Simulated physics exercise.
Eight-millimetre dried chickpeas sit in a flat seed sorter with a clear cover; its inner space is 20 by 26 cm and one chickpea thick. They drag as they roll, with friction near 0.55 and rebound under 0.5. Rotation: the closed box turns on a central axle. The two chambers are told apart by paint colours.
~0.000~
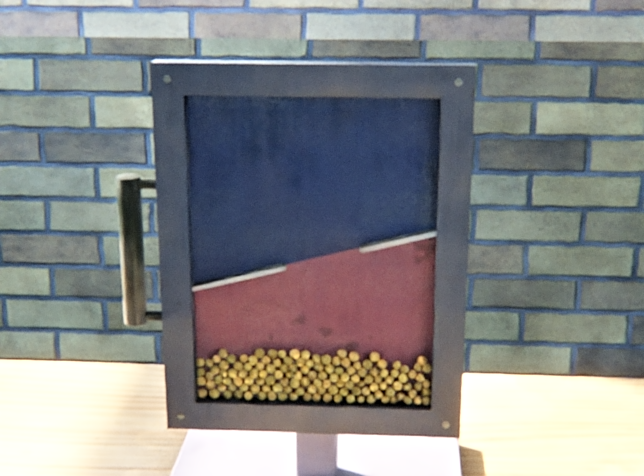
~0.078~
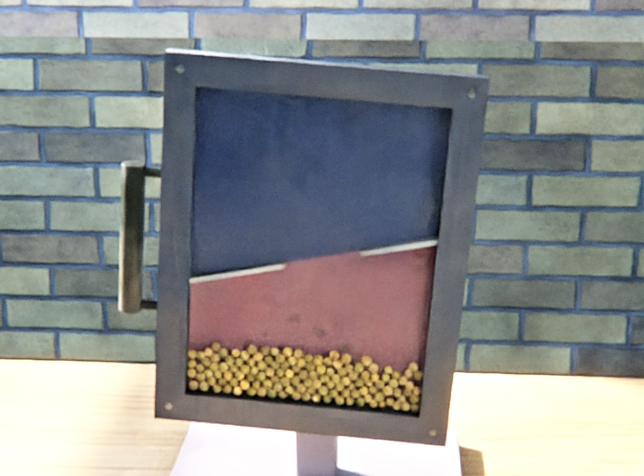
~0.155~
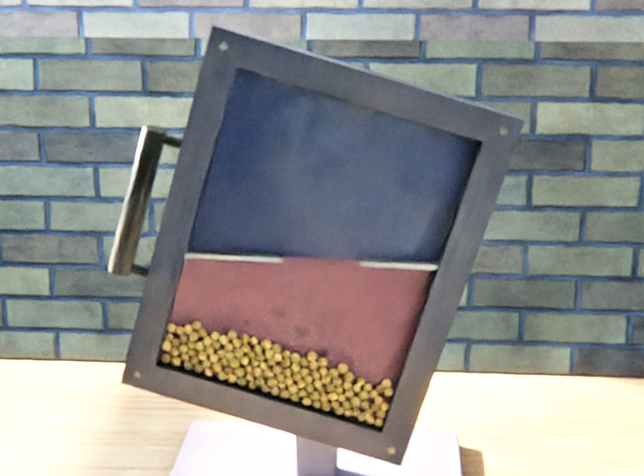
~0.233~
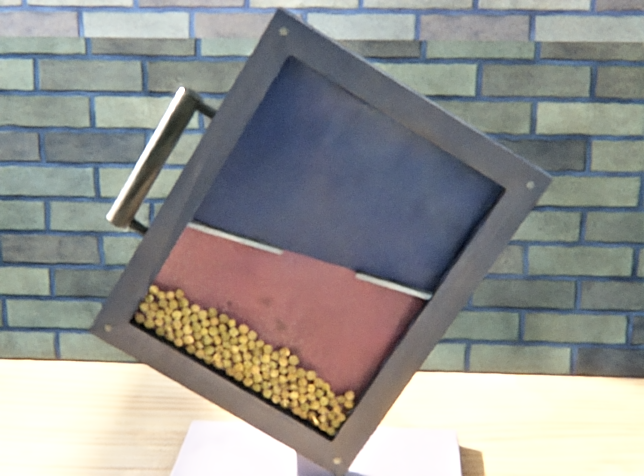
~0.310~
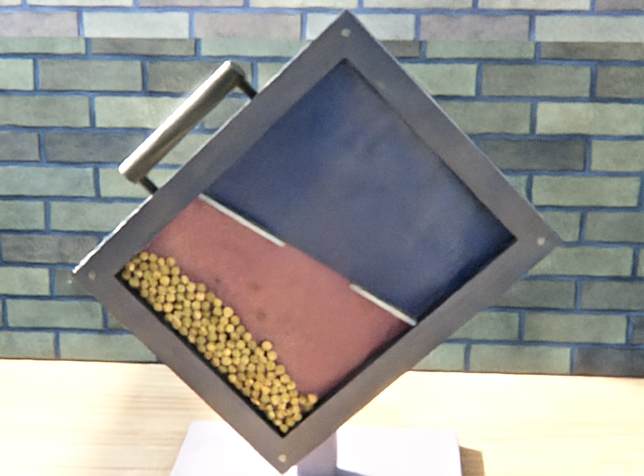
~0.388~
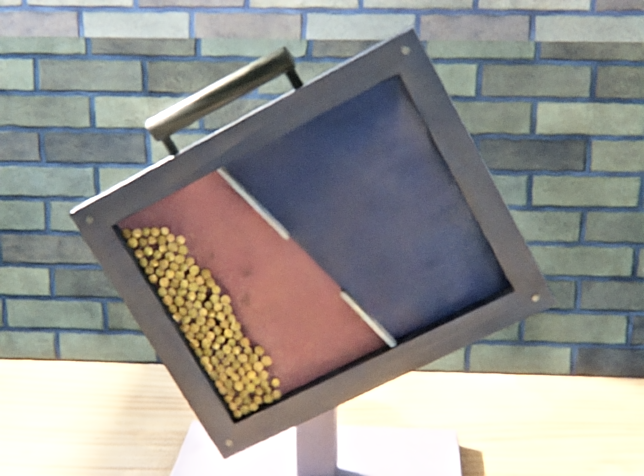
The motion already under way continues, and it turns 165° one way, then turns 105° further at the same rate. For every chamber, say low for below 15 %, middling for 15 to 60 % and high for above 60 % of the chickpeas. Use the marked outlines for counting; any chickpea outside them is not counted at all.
Pink chamber middling, blue chamber high.
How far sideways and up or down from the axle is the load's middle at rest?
Left: About 3 cm; below: About 8 cm.
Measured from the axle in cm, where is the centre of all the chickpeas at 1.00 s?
6 cm left, 1 cm above.
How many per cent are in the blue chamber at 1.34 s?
I'd put it around 50 in a hundred.
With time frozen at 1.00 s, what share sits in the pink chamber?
About 85 %.
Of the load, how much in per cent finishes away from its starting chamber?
I'd say something like 70 percent.
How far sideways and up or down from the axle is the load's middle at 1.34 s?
Some 3 cm left and 2 cm below.
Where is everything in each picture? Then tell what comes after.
The first picture shows level; about 130 chickpeas; chickpeas' middle (313, 378); highest (342, 354); pink (322, 329), blue (305, 179).
The second picture shows turned 4° clockwise; chickpeas' middle (304, 377); highest (216, 347).
The third picture shows turned 16° clockwise; chickpeas' middle (277, 372); highest (196, 325); wall ends (184, 254) to (281, 259), (362, 262) to (441, 266).
The fourth picture shows turned 31° clockwise; chickpeas' middle (246, 359); highest (154, 290).
The fifth picture shows turned 46° clockwise; chickpeas' middle (221, 340); highest (144, 256).
The sixth picture shows turned 61° clockwise; chickpeas' middle (207, 323); highest (164, 232); pink (247, 295), blue (377, 212).
After 1.00 s, it stands 165° clockwise; the chickpeas' middle is 6 cm left of and 1 cm above the centre; pink 85 %, blue 15 %.
After 1.34 s, it has come round 217° clockwise; the chickpeas' middle is 3 cm left of and 2 cm below the centre; pink 50 %, blue 50 %.
After 1.69 s, it has come round 270° clockwise; the chickpeas' middle is 4 cm left of and 7 cm below the centre; pink 30 %, blue 70 %.
Settled by 2.6 s, it has come round 270° clockwise; pink 30 %, blue 70 %.
